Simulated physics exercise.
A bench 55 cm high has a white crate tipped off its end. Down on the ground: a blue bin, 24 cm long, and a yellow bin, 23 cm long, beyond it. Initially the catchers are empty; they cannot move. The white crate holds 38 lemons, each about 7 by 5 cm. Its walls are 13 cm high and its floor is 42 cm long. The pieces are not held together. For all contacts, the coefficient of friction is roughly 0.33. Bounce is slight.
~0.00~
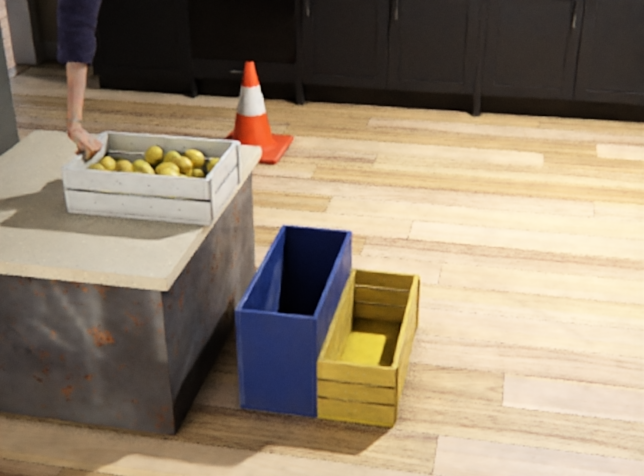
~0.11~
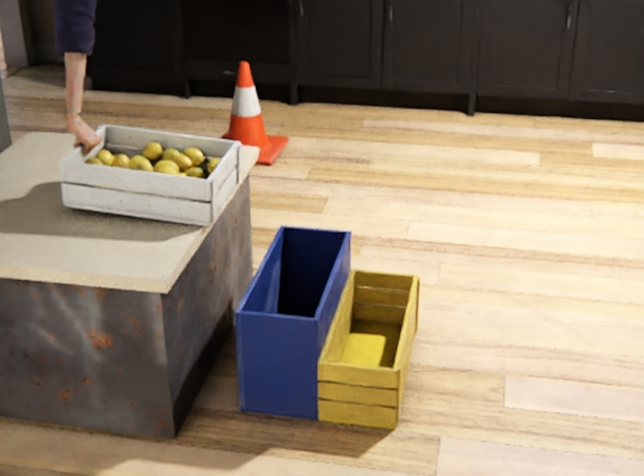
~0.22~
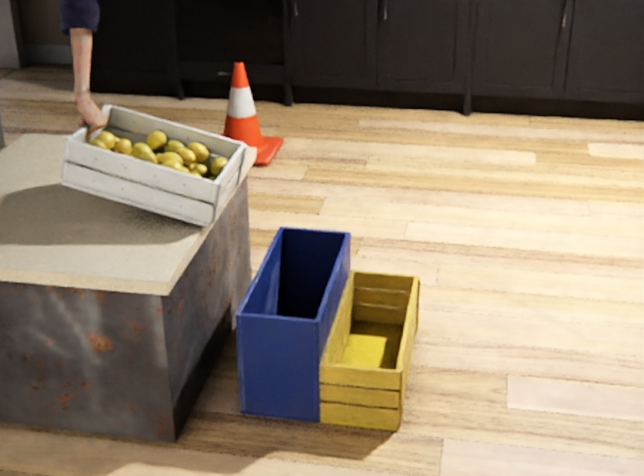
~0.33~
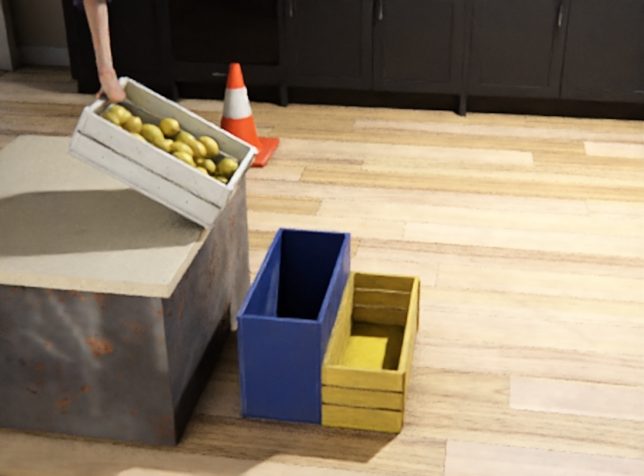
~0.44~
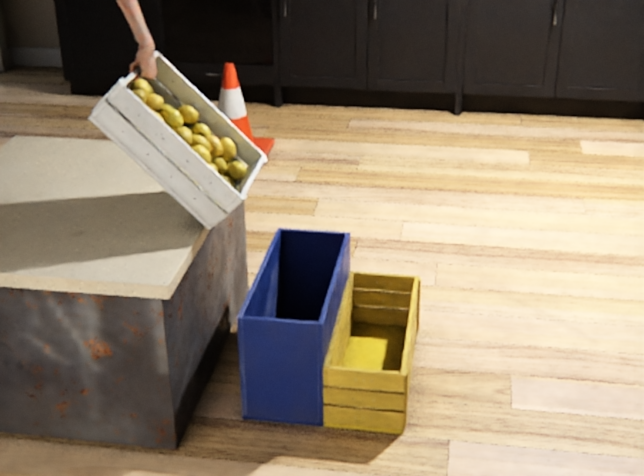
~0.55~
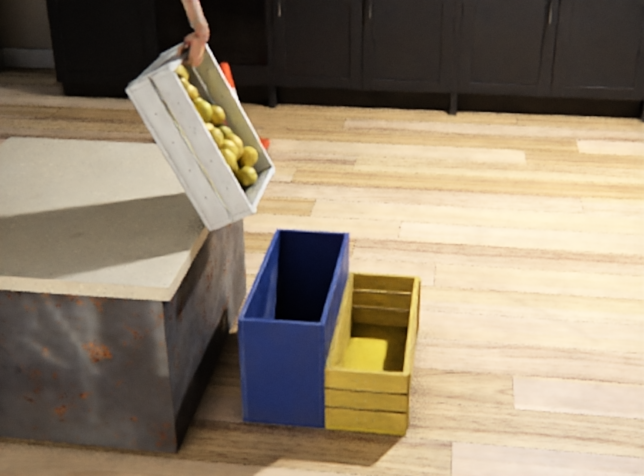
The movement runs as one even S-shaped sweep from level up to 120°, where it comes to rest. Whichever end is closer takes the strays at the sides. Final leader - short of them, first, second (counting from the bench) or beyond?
Answer: Nearer.
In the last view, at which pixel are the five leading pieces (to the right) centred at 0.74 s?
(276, 170).
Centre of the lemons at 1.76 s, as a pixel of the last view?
Centre: Approx. (322, 360).
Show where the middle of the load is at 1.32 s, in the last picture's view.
About (320, 359).
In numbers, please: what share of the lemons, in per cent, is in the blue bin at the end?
60 %.
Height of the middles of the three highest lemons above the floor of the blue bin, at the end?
Some 6 centimetres up.
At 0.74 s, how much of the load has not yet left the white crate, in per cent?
Share still inside is roughly 95 %.
After 0.74 s, tilt 94°; 36 still in the white crate and 2 in the air.
After 0.99 s, tilt 118°; 11 still in the white crate, 4 in the blue bin, 2 in the yellow bin and 21 in the air.
After 1.32 s, tilt 120°; 23 in the blue bin, 14 in the yellow bin and 1 in the air.
Outcome (at 1.76 s), 23 in the blue bin, 14 in the yellow bin and 1 on the ground beyond the yellow bin.
